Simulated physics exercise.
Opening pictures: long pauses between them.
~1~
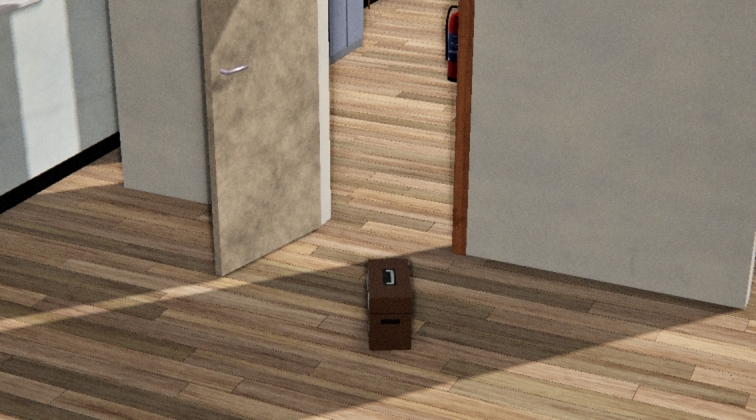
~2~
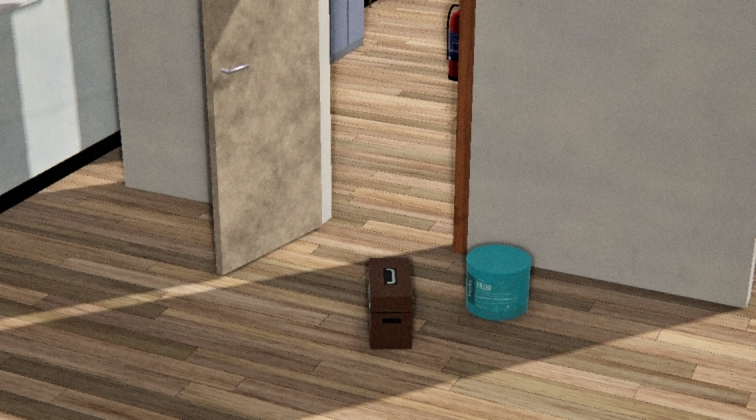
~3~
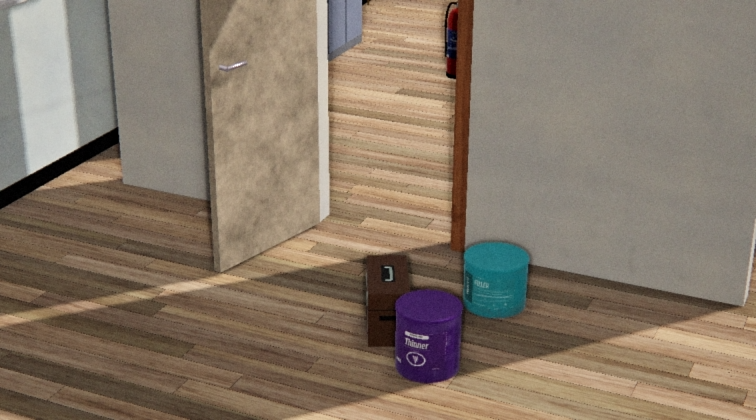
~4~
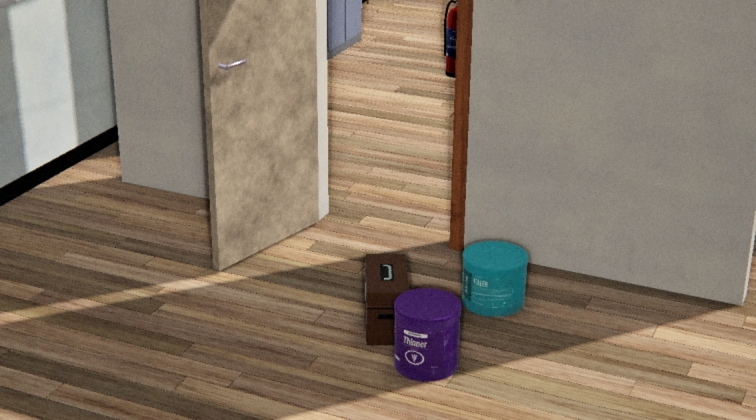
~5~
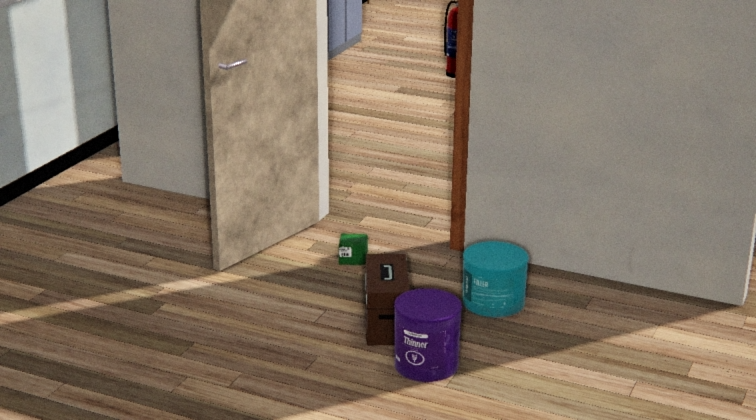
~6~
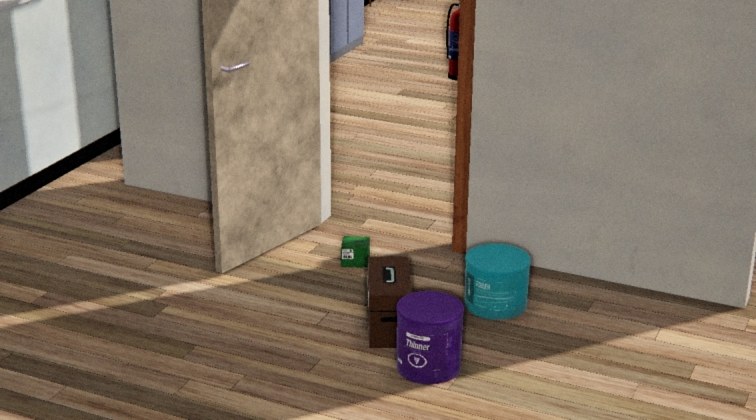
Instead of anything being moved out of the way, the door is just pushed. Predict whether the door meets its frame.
It comes to rest in the frame.
Then, 0.70 s on from there, door at 75°.
Then, 1.20 s on from there, door at 40°; green box shifted about its own width near (371, 248).
Then, 1.50 s on from there, door at 19°; green box shifted well along near (398, 238).
Then, 1.70 s on from there, door at 5°; green box shifted well along near (411, 230).
In the end, door at 0°; moved from the start, green box; the other 3 unmoved. At the end, from the last picture's camera, green box near (417, 224).
